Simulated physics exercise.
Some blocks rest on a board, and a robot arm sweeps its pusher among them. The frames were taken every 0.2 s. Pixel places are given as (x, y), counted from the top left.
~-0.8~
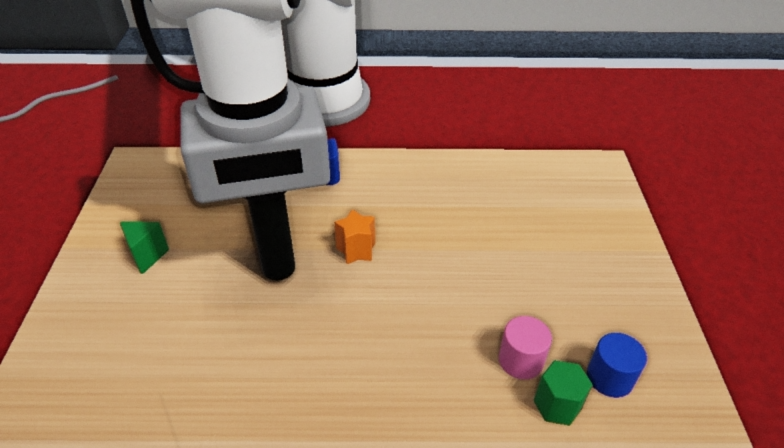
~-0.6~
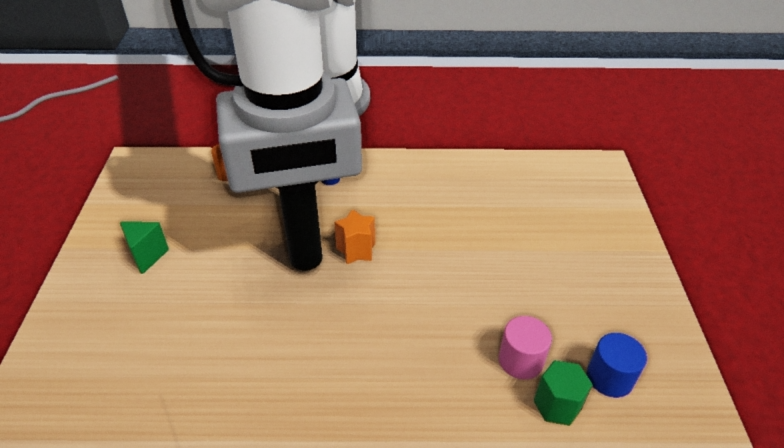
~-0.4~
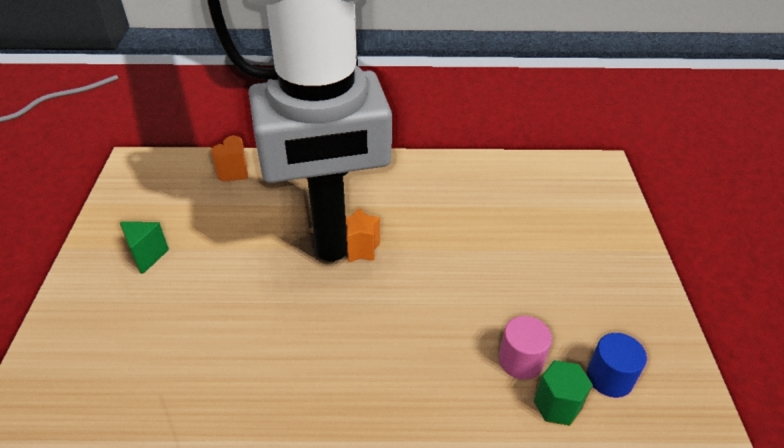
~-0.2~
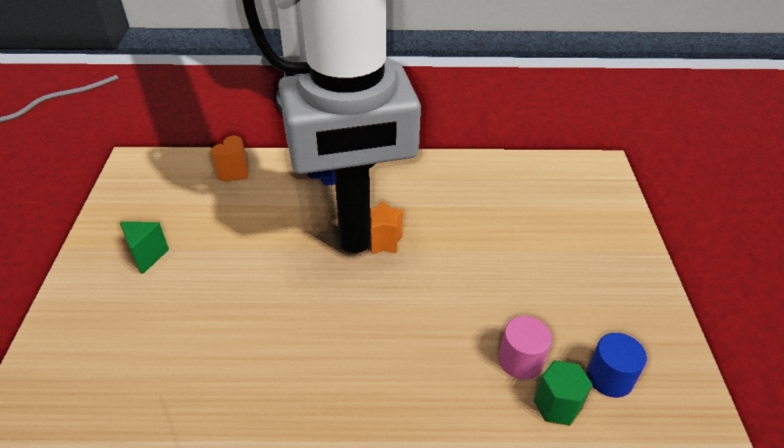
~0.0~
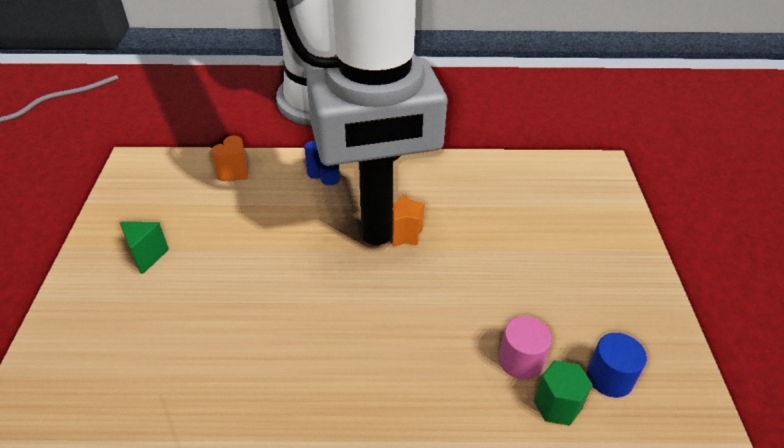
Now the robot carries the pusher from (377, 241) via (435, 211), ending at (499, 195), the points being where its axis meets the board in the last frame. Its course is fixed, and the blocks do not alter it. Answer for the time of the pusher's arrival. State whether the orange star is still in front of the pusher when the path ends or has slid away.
Gone from the front.
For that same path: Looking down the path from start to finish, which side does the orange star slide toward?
It goes toward the right-hand side.
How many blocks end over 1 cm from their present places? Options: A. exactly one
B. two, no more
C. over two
My answer is option A.
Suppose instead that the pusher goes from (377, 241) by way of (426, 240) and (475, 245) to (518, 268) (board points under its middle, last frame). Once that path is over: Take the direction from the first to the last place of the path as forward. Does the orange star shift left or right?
It moves off to the left.
What follows on the original path. One third of the way, pusher (416, 212); orange star (446, 191), turned 15° clockwise.
Two thirds of the way, pusher (457, 197); orange star (487, 185), turned 45° clockwise.
At the end, pusher (501, 188); orange star (512, 188), turned 100° clockwise.
